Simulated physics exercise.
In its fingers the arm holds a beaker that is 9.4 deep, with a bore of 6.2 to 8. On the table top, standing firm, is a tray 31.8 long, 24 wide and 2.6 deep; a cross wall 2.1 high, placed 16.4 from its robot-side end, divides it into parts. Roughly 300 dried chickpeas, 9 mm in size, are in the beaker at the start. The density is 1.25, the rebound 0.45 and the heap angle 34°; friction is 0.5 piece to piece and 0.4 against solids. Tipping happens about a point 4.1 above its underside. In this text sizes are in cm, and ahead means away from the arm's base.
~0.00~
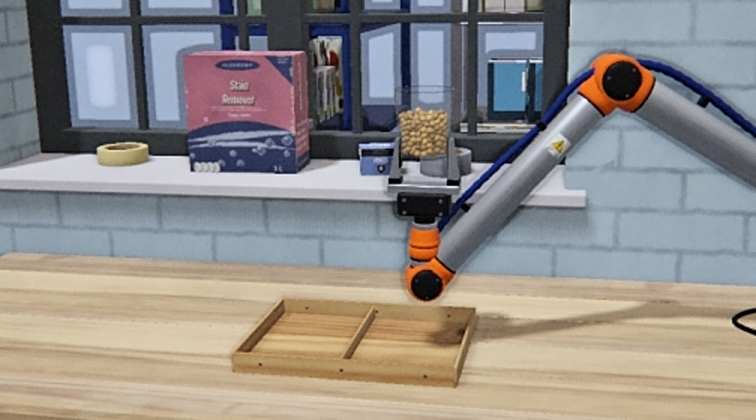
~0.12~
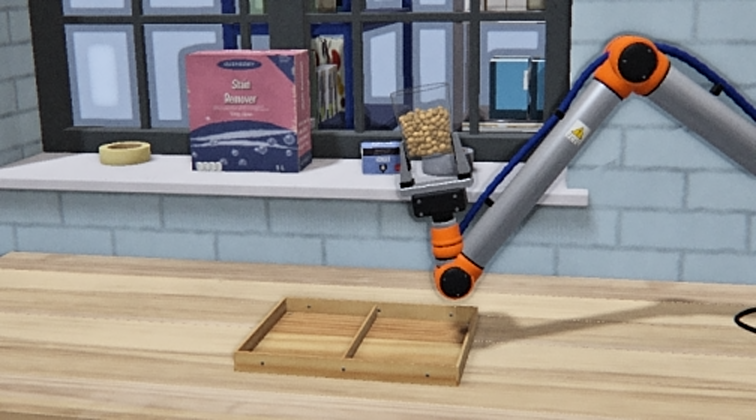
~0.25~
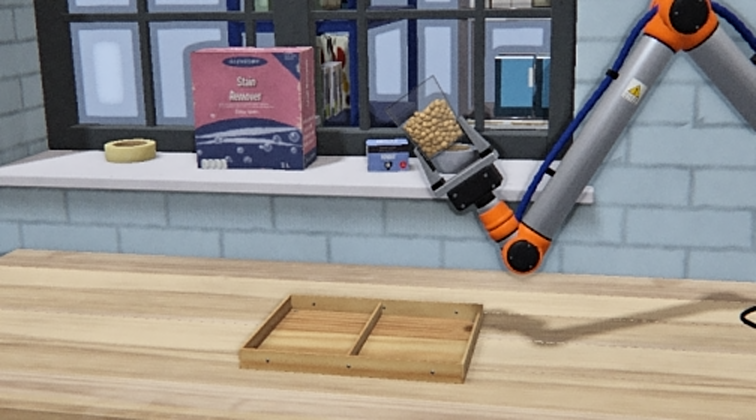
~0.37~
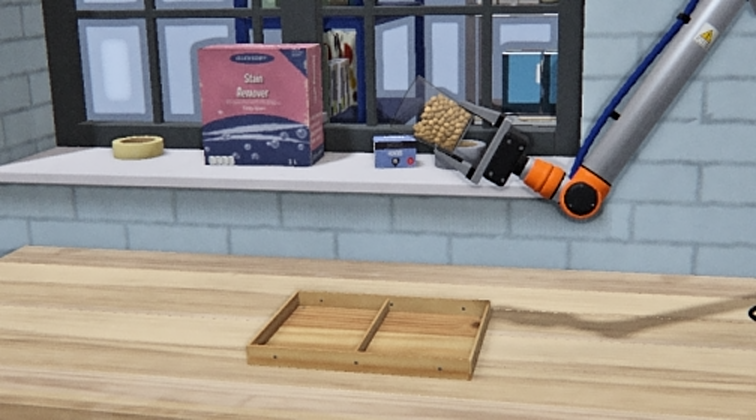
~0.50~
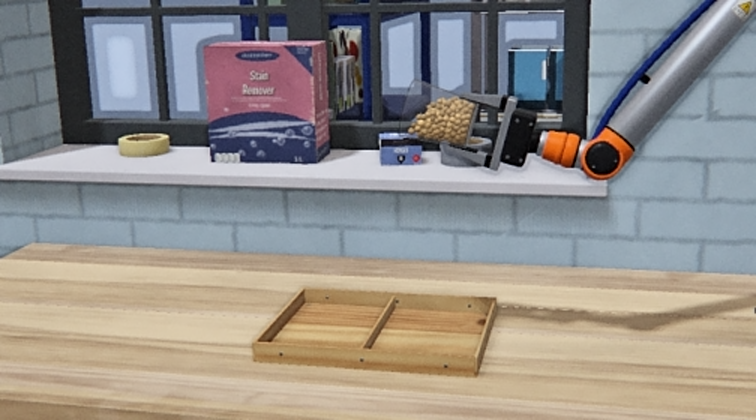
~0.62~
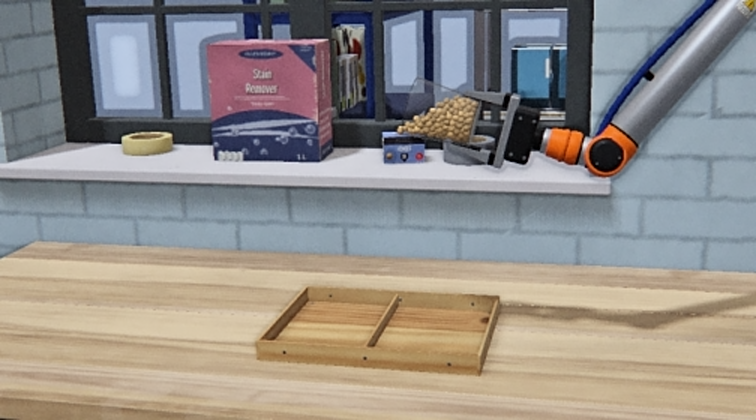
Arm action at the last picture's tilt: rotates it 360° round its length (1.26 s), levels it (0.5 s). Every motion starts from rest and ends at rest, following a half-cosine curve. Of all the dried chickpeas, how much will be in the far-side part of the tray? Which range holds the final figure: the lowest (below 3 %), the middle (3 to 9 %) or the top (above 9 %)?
It sits in the top range, above 9 %.
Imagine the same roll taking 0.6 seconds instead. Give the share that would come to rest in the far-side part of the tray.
It would come to around 10 percent.
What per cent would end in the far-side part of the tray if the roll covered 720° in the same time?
Then about 25 percent.
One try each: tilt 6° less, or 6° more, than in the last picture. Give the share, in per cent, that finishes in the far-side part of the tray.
I'd expect some 10 per cent, then some 30 per cent.
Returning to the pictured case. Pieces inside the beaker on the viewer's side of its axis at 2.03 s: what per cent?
65 %.
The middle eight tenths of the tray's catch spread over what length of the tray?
Roughly 26 centimetres.
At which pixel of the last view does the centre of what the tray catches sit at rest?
Near (353, 332).
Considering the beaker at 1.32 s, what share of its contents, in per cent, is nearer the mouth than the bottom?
Something near 35 in a hundred.
After 1.32 s, tipped 76°, highest piece 37 above the table; 270 in the beaker, 12 in the far-side part, 3 in the robot-side part, 17 in flight or on a rim.
After 2.03 s, tipped 61°, highest piece 35 above the table; 227 in the beaker, 47 in the far-side part, 22 in the robot-side part, 6 in flight or on a rim.
After 2.58 s, upright, highest piece 37 above the table; 226 in the beaker, 51 in the far-side part, 25 in the robot-side part.
After 3.28 s, upright, highest piece 37 above the table; 226 in the beaker, 51 in the far-side part, 25 in the robot-side part.
In the end, 226 in the beaker, 51 in the far-side part, 25 in the robot-side part. That is 17 % in the far-side part of the tray.
